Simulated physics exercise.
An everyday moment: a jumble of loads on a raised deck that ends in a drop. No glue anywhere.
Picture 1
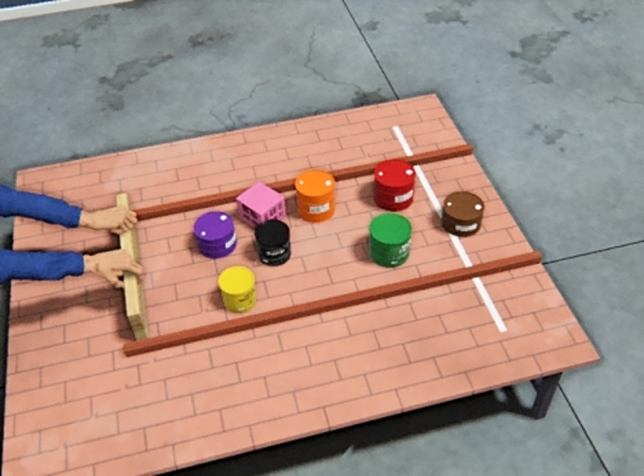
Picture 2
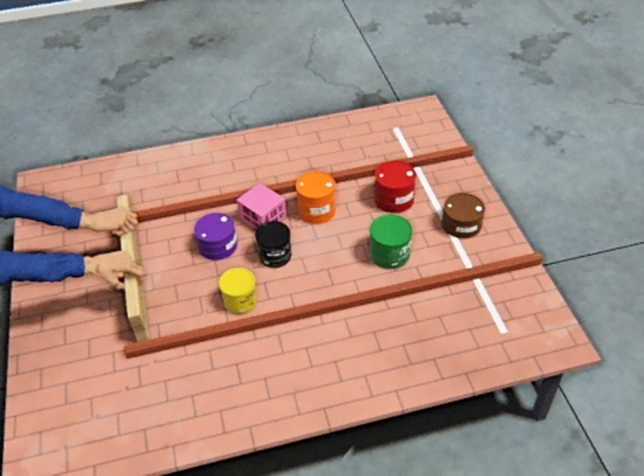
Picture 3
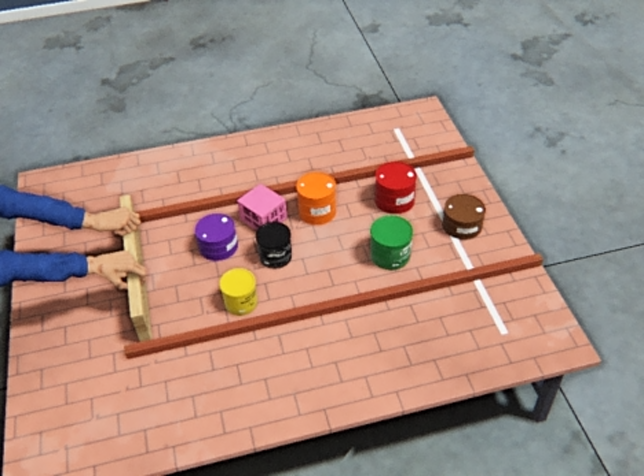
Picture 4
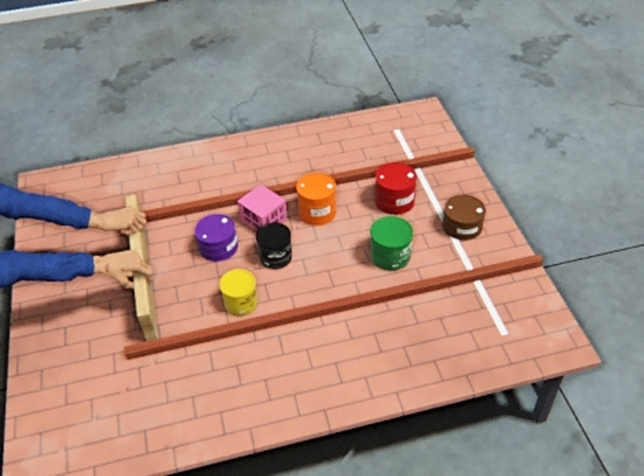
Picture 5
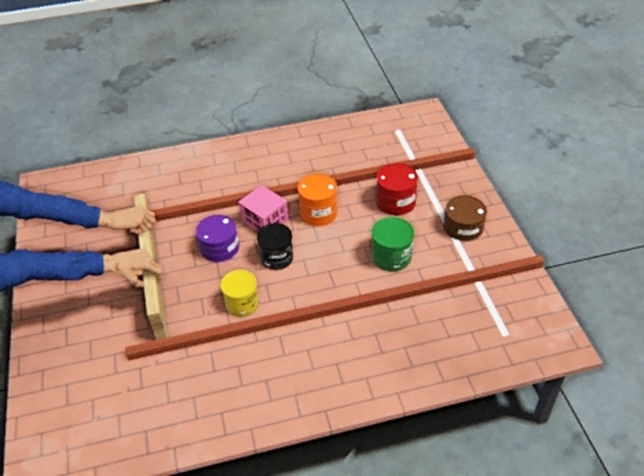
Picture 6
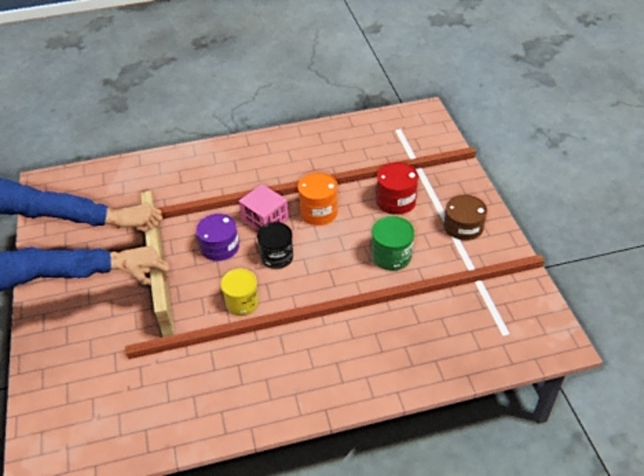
Two hands sliding a wooden plank slightly right between rails on a brick-patterned table, toward colourful canisters and a pink crate.
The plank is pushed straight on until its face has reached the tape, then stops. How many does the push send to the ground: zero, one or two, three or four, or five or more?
Outcome: The number that fall off is one or two.
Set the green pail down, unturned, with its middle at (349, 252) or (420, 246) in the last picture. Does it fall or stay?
Place by place, it does not fall; survives.
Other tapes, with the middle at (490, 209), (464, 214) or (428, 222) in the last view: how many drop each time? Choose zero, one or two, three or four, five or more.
One after another: More than four; either three or four; 1 or 2.
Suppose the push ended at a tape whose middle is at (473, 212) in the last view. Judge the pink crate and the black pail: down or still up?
The pink crate is kept, the black pail remains up.
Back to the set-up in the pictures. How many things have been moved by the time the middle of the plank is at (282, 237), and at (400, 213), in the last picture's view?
The counts are 5 and 8.
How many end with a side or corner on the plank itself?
It touches 4.
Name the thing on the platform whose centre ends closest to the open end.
It is the brown canister.
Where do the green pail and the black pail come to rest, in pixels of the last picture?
About (499, 224), and the other about (465, 211).
Soon after, none off yet; brown canister at rest near (465, 218); red canister at rest near (397, 189); green pail at rest near (392, 244).
After that, none off yet; brown canister at rest near (465, 218); red canister displaced about its own width near (431, 184); green pail displaced a little near (409, 241).
In the end, the number that fall off is one or two; gone, red canister.
